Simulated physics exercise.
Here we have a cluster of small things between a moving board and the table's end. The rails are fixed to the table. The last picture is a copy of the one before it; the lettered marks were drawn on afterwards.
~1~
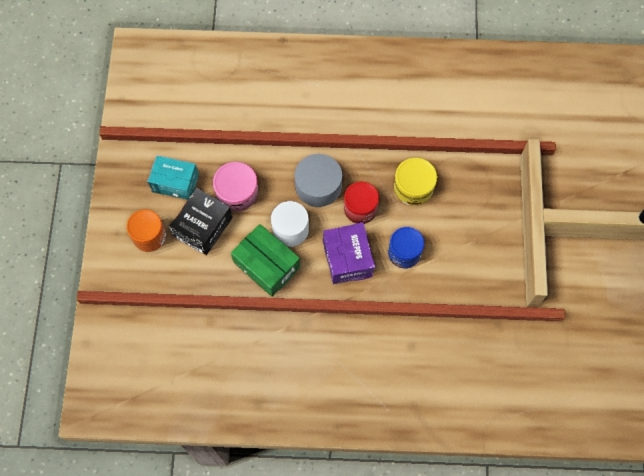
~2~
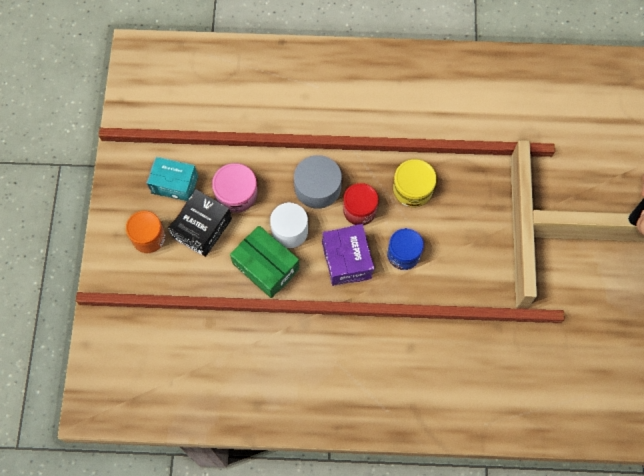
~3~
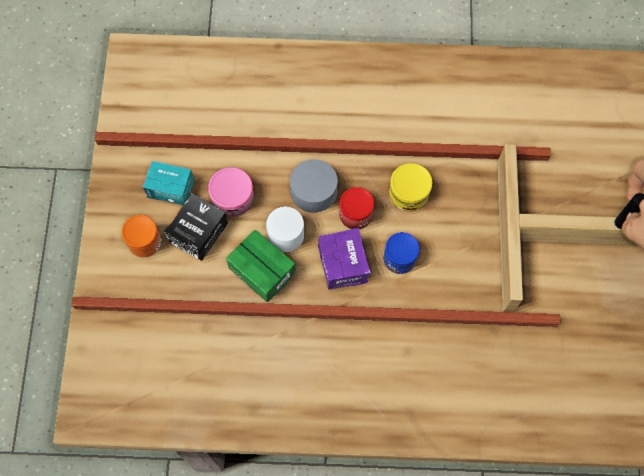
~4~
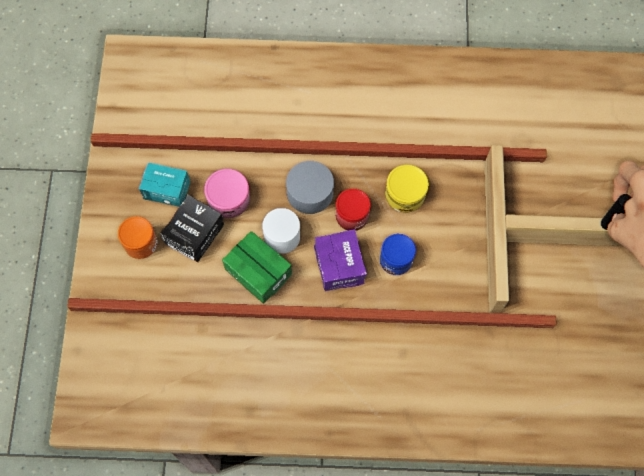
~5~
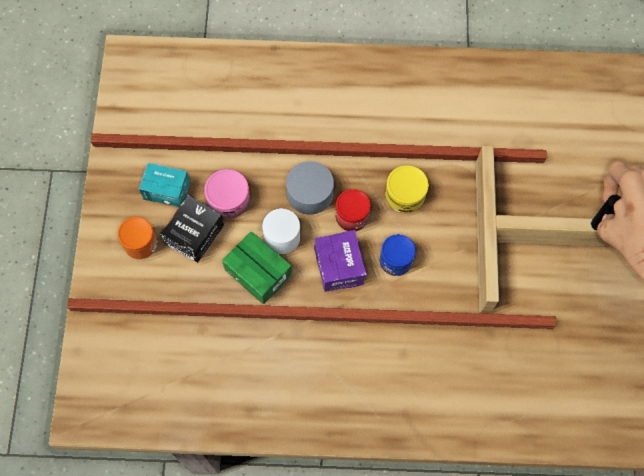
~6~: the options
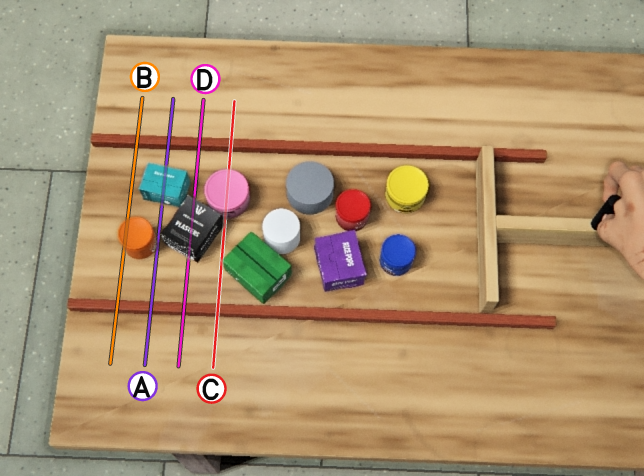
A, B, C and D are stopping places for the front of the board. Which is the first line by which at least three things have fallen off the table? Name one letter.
It must go as far as A.
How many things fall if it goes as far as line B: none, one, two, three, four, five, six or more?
Six or more.
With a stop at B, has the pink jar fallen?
Yes.
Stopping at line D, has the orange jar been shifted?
Yes.
On the marked copy, A at (160, 225); B at (127, 223); C at (224, 227); D at (192, 226).
Following A. Soon after the start, board (371, 216); yellow jar (344, 186); purple packet (309, 264).
Later, board (252, 212); turquoise packet (114, 191); orange jar (109, 235).
In the end, board (159, 209); orange jar over the edge; turquoise packet over the edge; five fallen.
As for the rest, B drops seven, but is farther than needed; C drops none; D drops only two.
